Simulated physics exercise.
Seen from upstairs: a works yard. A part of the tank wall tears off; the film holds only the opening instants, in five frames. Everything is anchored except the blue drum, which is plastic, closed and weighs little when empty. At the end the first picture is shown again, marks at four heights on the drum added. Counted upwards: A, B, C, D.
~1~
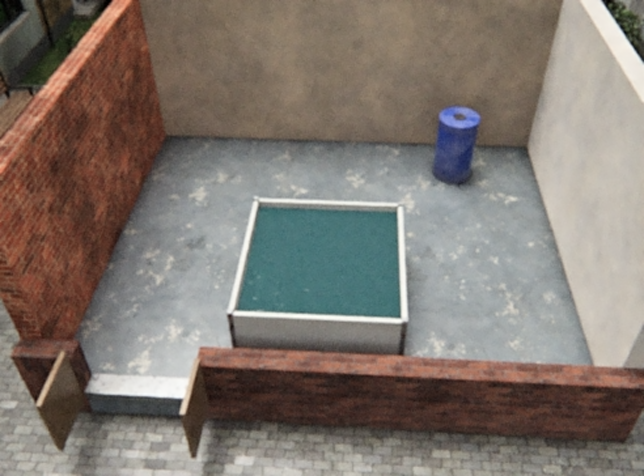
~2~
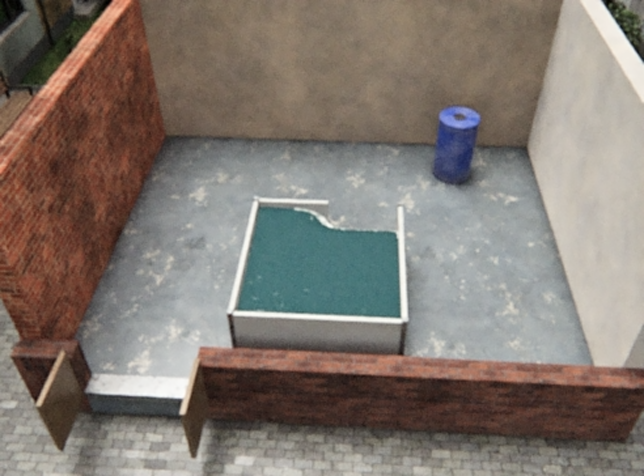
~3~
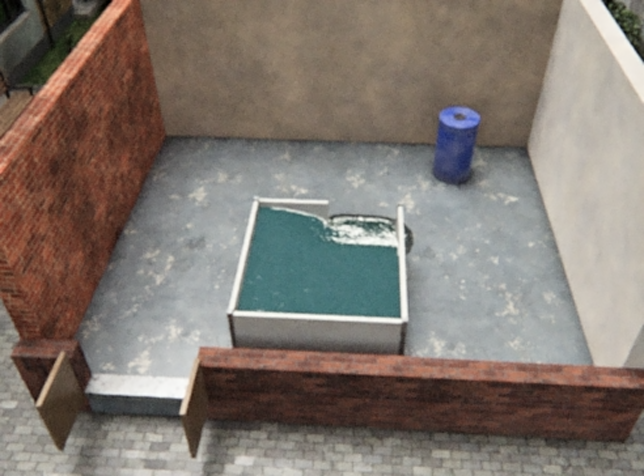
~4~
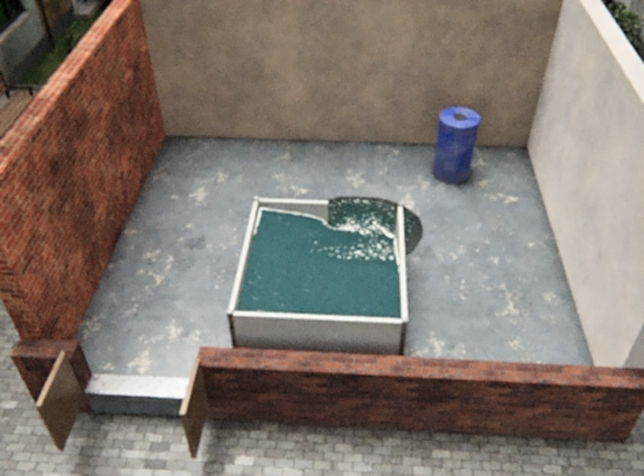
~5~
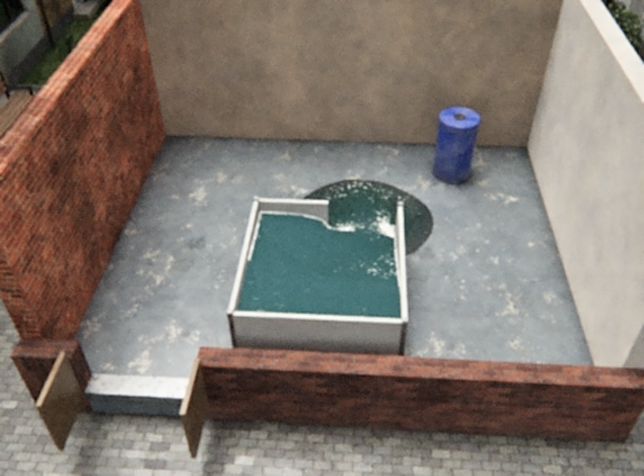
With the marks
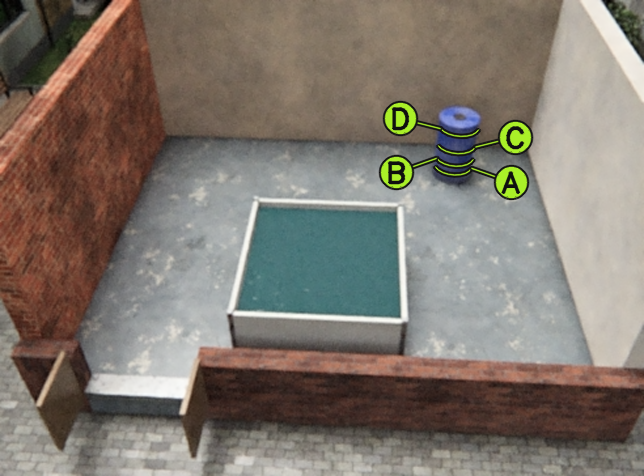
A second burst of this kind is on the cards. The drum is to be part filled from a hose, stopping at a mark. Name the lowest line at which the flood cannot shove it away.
Line B just does it.
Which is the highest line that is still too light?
Here it is line A.
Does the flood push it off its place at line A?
Yes, that goes wrong.
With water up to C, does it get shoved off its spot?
No.
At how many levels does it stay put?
Three of the four.
In lime, A at (454, 175); B at (455, 166); C at (458, 153); D at (460, 136); from the bottom up A, B, C, D.
With A, it is pushed about 3 times its own width away.
With B, it does not move.
With C, it does not move.
With D, it does not move.
